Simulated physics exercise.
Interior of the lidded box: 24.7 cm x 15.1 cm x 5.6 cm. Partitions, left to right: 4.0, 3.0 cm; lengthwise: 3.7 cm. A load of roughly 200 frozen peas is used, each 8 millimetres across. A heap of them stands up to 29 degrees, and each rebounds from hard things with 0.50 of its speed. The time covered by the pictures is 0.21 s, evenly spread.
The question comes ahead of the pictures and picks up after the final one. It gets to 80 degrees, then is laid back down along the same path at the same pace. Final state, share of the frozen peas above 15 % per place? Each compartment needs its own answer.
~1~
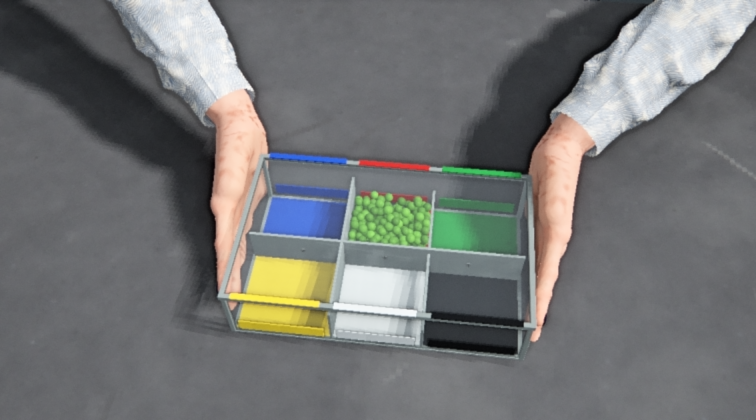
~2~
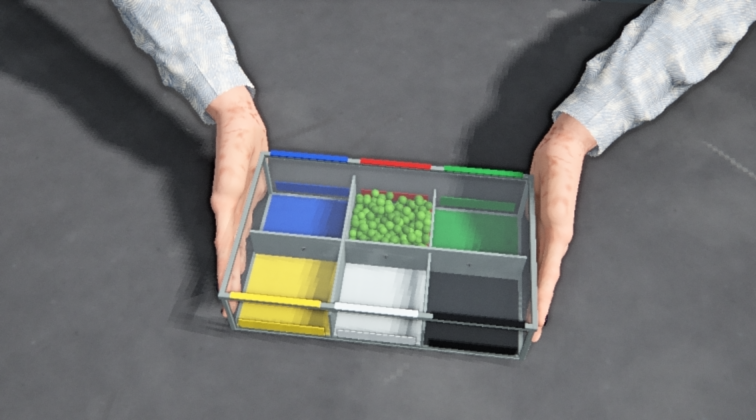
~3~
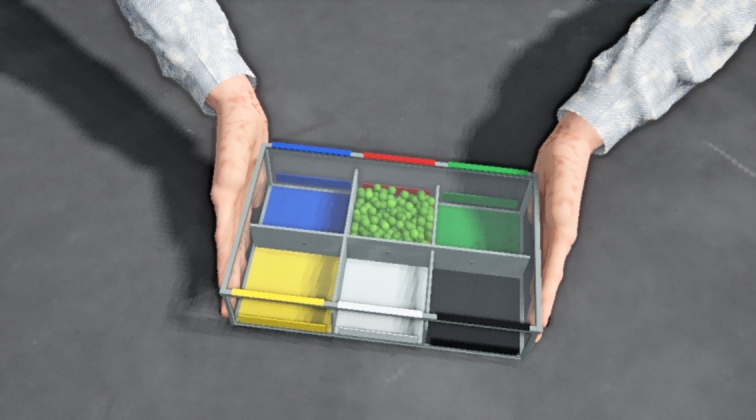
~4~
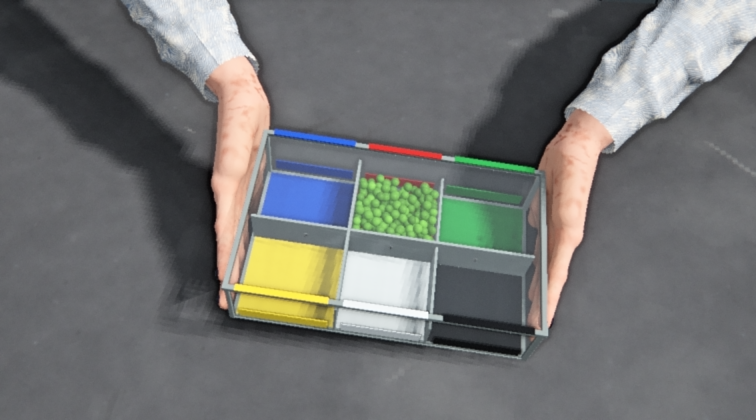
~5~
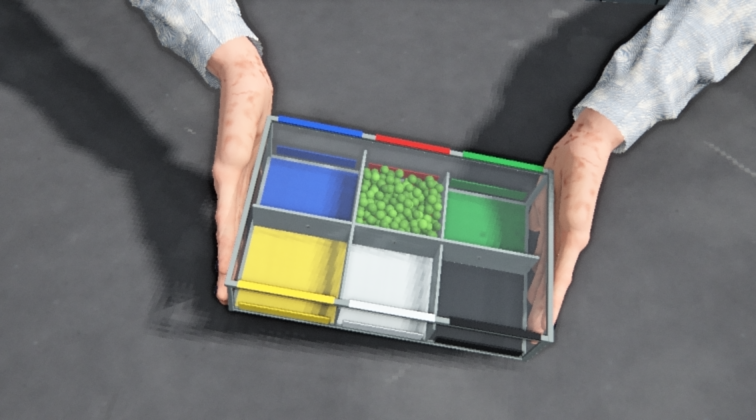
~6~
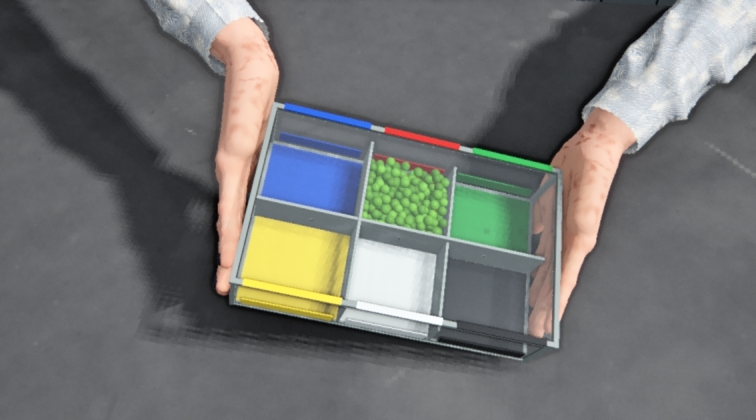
Red Y, blue N, green N, yellow N, white N, black Y.
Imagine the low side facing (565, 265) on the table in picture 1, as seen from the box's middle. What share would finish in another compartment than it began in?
Around 60 percent of them.
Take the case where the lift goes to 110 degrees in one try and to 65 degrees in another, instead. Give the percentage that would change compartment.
I'd expect close to 95 and then close to 35 per cent.
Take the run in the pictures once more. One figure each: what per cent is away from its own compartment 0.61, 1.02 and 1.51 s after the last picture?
Roughly 20, 60, 60.
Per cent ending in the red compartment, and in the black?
Red: 40; black: 55.
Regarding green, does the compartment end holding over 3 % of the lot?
Note, green: Confirmed.
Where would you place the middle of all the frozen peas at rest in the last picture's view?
Estimated resting centre: Around (471, 287).
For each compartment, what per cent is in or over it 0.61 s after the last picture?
Shares - red: 80, blue: 0, green: 5, yellow: 0, white: 0, black: 15.
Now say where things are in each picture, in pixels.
The first picture shows box tilt 0 degrees, front corners at (224, 295) and (531, 325); red 100 %.
The second picture shows box tilt 1 degrees, front corners at (224, 294) and (532, 326).
The third picture shows box tilt 4 degrees, front corners at (226, 290) and (536, 328), lowest corner right front.
The fourth picture shows box tilt 8 degrees, front corners at (228, 285) and (542, 332), lowest corner right front.
The fifth picture shows box tilt 13 degrees, front corners at (231, 281) and (547, 337), lowest corner right front.
The sixth picture shows box tilt 19 degrees, front corners at (235, 279) and (553, 343), lowest corner right front; red 100 %.
Then, 0.61 s after the last picture, tilt 79 degrees; red 80 %, green 5 %, black 15 %.
Then, 1.02 s after the last picture, tilt 33 degrees; red 40 %, green 10 %, black 55 %.
Then, 1.51 s after the last picture, tilt 0 degrees; red 40 %, green 10 %, black 55 %.
In the end, red 40 %, blue 0 %, green 10 %, yellow 0 %, white 0 %, black 55 %.
